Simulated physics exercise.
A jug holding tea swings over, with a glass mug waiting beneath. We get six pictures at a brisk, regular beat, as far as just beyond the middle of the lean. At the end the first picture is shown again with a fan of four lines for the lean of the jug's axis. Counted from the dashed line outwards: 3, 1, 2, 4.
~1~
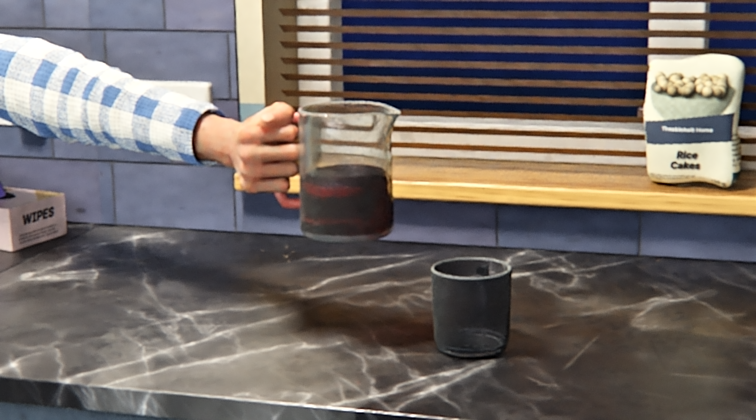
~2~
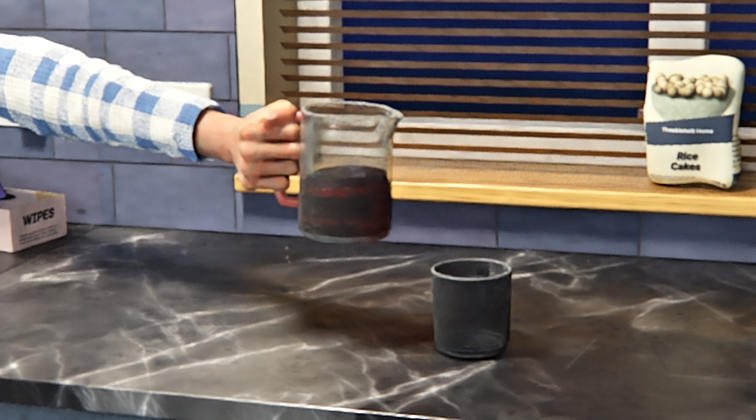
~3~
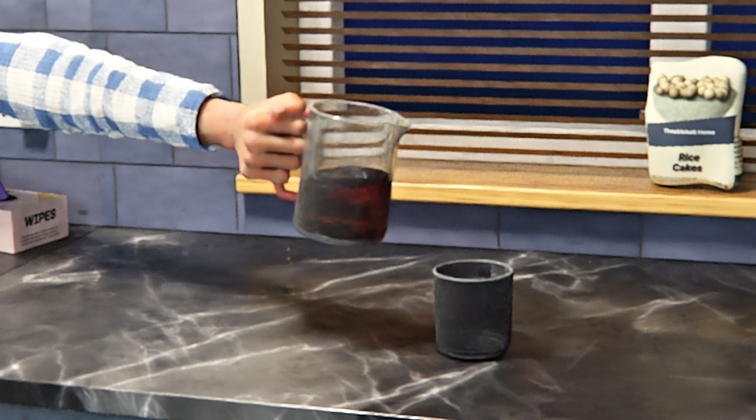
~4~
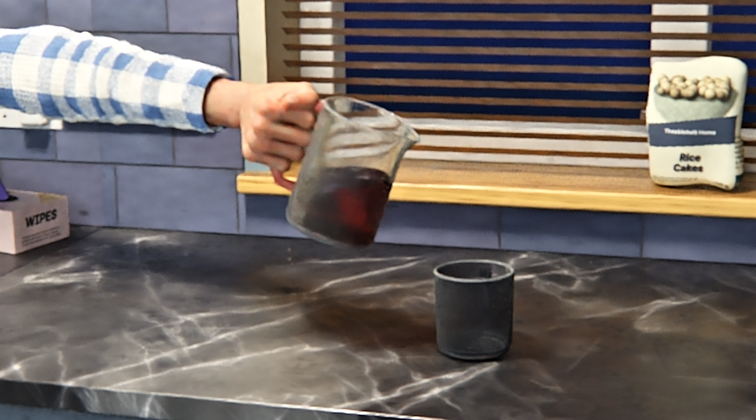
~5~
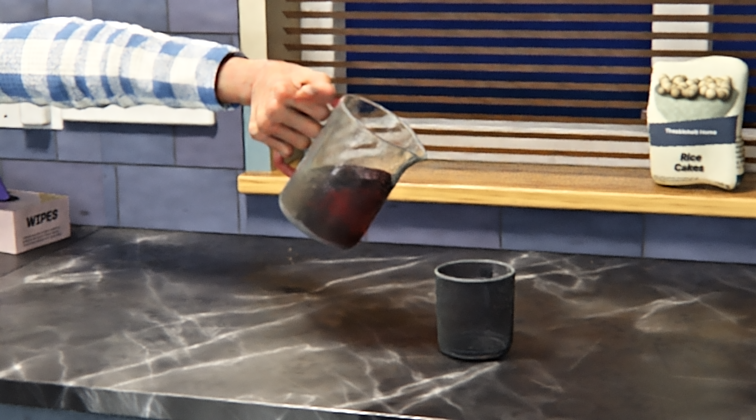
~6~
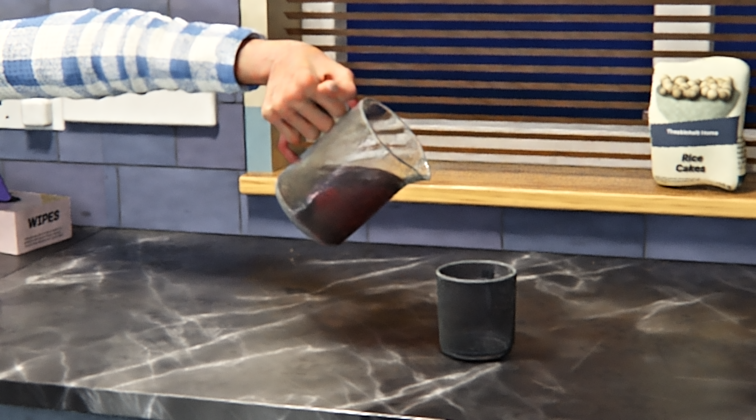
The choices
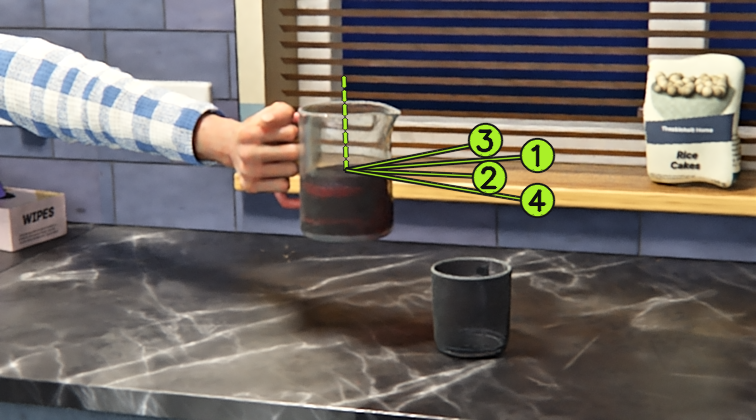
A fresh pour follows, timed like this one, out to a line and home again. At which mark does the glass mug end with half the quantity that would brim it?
3 beats the others.
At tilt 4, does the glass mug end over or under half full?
Over half.
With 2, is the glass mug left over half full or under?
Over.
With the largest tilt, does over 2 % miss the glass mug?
Yes.
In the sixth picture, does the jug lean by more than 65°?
No.
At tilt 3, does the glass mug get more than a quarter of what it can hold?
Yes, it does.
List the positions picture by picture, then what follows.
The first frame shows upright, lip at (398, 113); rim of the glass mug round (471, 267); nothing has left yet.
The second frame shows tipped about 2°, lip at (401, 116); nothing has left yet.
The third frame shows tipped about 10°, lip at (409, 125); nothing has left yet.
The fourth frame shows tipped about 21°, lip at (418, 139); nothing has left yet.
The fifth frame shows tipped about 34°, lip at (425, 157); nothing has left yet.
The sixth frame shows tipped about 48°, lip at (429, 178); nothing has left yet.
In lime, 1 at (521, 157); 2 at (472, 175); 3 at (468, 145); 4 at (520, 198).
Choosing 1, the glass mug ends with about 70 % of what it can hold.
Choosing 2, the glass mug ends with about 87 % of what it can hold; 3 % of the tea is spilt.
Choosing 3, the glass mug ends with about 52 % of what it can hold.
Choosing 4, the glass mug ends with about 82 % of what it can hold; 19 % of the tea is spilt.
